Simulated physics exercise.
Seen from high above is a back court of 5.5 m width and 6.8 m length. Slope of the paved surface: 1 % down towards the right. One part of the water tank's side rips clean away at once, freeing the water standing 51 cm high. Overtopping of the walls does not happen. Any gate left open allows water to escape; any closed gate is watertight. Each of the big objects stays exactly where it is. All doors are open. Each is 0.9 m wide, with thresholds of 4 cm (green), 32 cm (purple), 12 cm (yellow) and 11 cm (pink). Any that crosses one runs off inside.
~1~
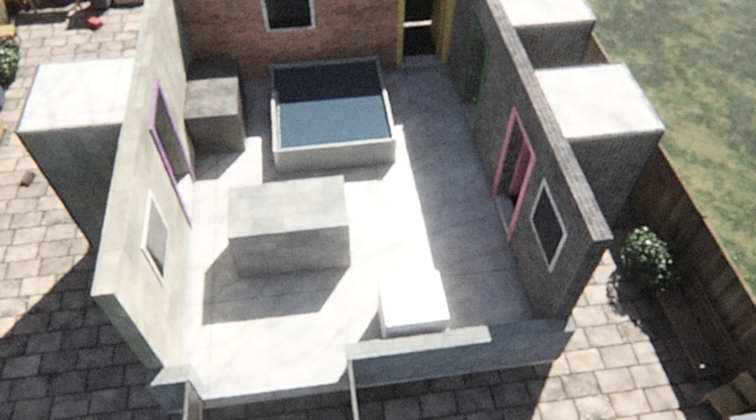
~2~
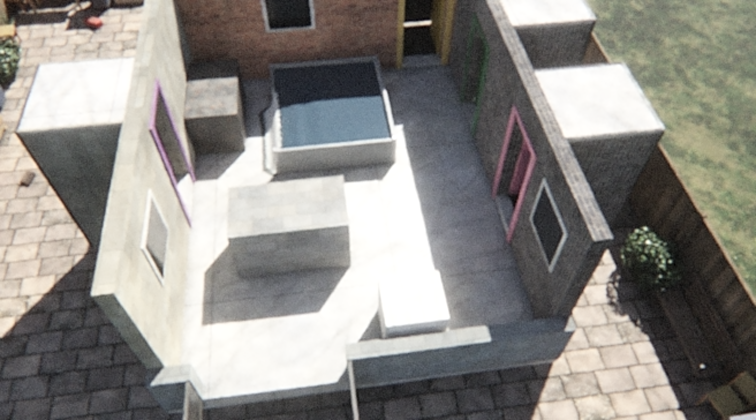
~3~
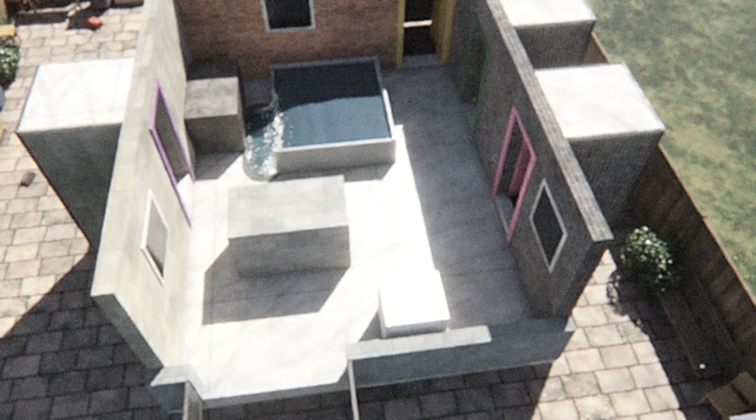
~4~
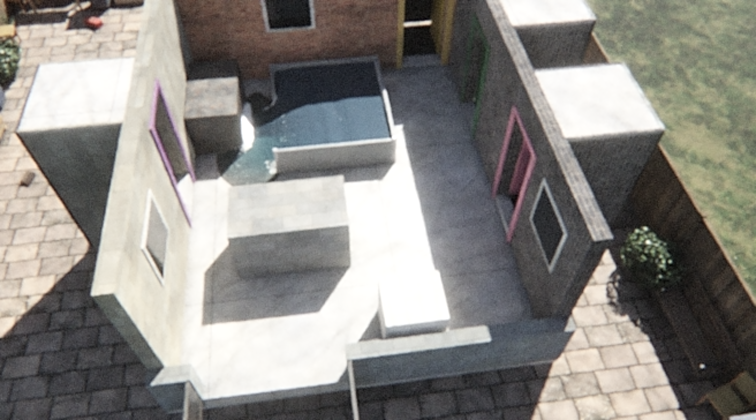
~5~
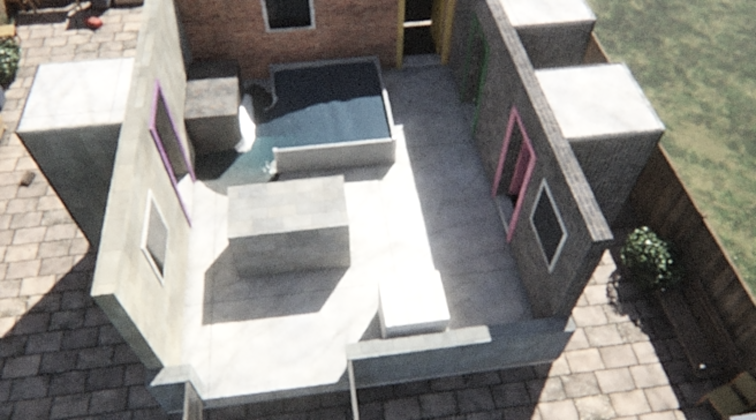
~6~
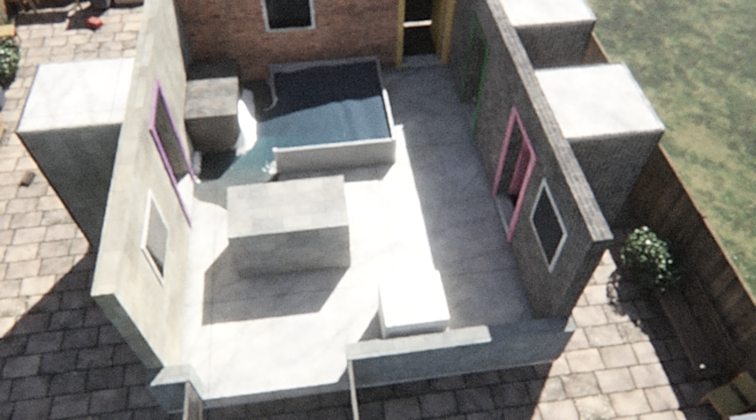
A walled courtyard seen from above held a tank of still water, then the tank's left side opened and water poured out, spreading across the pale floor past a grey block toward the purple-framed doorway.
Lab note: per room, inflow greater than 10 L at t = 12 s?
Green door no; purple door no; yellow door no; pink door no.
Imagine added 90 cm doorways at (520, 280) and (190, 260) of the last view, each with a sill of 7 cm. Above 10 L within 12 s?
Door 1: Limit not reached; door 2: Limit broken.
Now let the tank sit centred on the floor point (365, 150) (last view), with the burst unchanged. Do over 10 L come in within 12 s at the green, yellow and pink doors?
Compared with that limit, green overshoots, yellow falls short and pink falls short.
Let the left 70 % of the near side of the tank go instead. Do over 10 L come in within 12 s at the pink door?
So for pink: Yes.
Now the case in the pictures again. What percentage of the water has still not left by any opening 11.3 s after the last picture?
About 70 percent of the water remains.
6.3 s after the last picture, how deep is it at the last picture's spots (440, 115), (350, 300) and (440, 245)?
Around 3 cm, 1 cm and 0 cm, in the order given.
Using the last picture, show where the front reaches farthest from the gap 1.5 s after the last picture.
Around (181, 374).
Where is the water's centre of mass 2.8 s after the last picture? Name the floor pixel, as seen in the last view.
Roughly (291, 148) in the last picture.
Then, 0.7 s after the last picture water covers 15 % of the floor and is deepest (39 cm) near (252, 136); green door not reached, purple door 23 cm at the sill, 0 L in, yellow door not reached, pink door not reached.
Then, 1.5 s after the last picture water covers 25 % of the floor and is deepest (36 cm) near (252, 136); green door not reached, purple door 27 cm at the sill, 0 L in, yellow door not reached, pink door not reached.
Then, 2.8 s after the last picture water covers 40 % of the floor and is deepest (28 cm) near (201, 87); green door not reached, purple door 17 cm at the sill, 0 L in, yellow door 5 cm at the sill, 0 L in, pink door not reached.
Then, 6.3 s after the last picture water covers 70 % of the floor and is deepest (16 cm) near (252, 100); green door 5 cm at the sill, 1 L in, purple door 10 cm at the sill, 0 L in, yellow door 7 cm at the sill, 2 L in, pink door 5 cm at the sill, 0 L in.
Then, 11.3 s after the last picture water covers 95 % of the floor and is deepest (10 cm) near (270, 128); green door 3 cm at the sill, 2 L in, purple door 7 cm at the sill, 0 L in, yellow door 4 cm at the sill, 2 L in, pink door 6 cm at the sill, 0 L in.
